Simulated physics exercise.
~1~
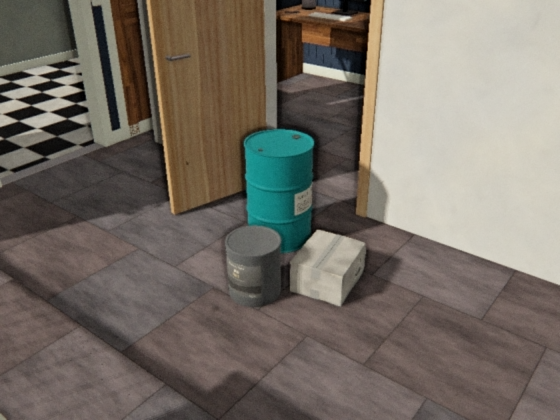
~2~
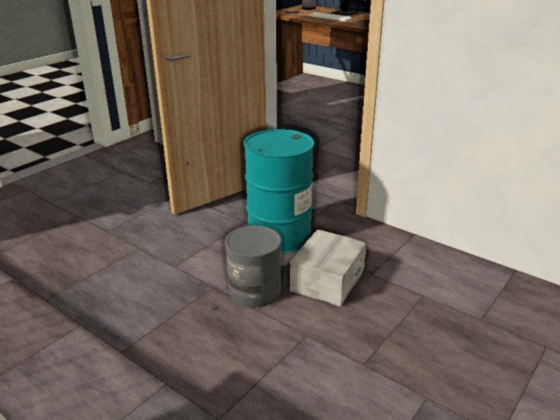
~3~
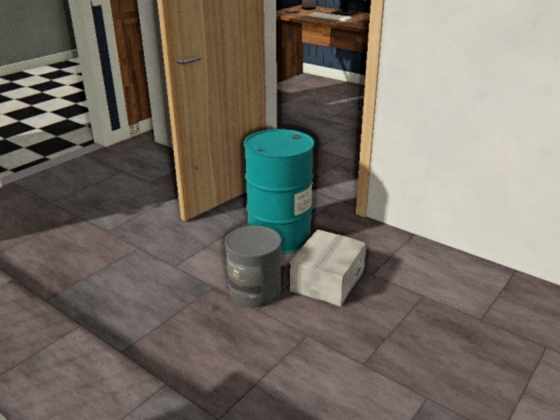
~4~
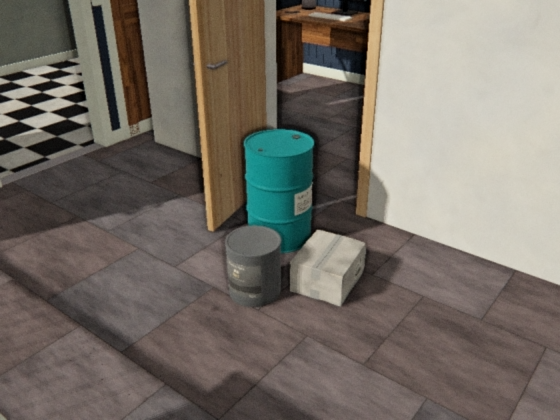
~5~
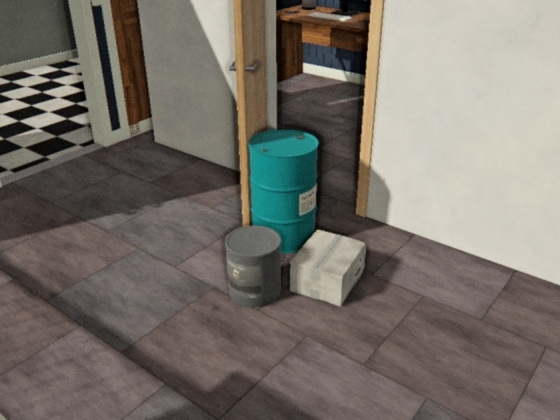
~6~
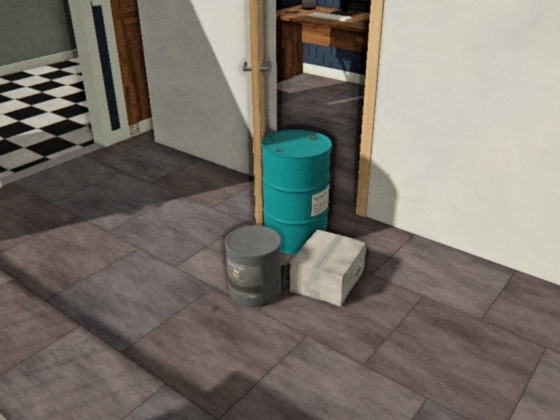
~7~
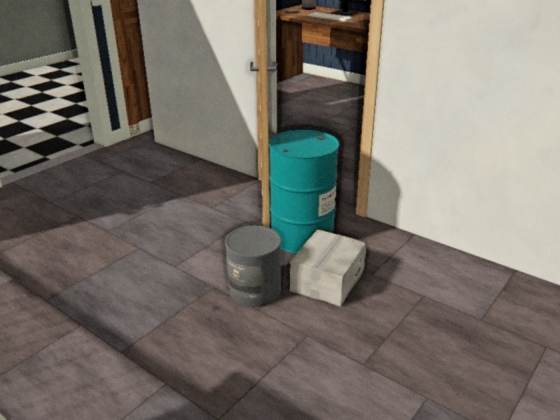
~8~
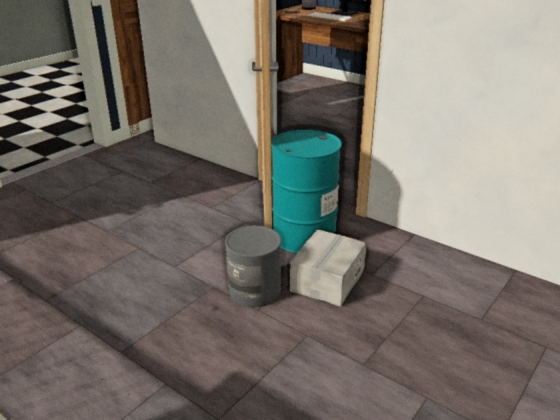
Tiled hallway, wooden door swinging partway closed behind a grey pail and white parcel, nudging a turquoise drum right and stopping ajar.
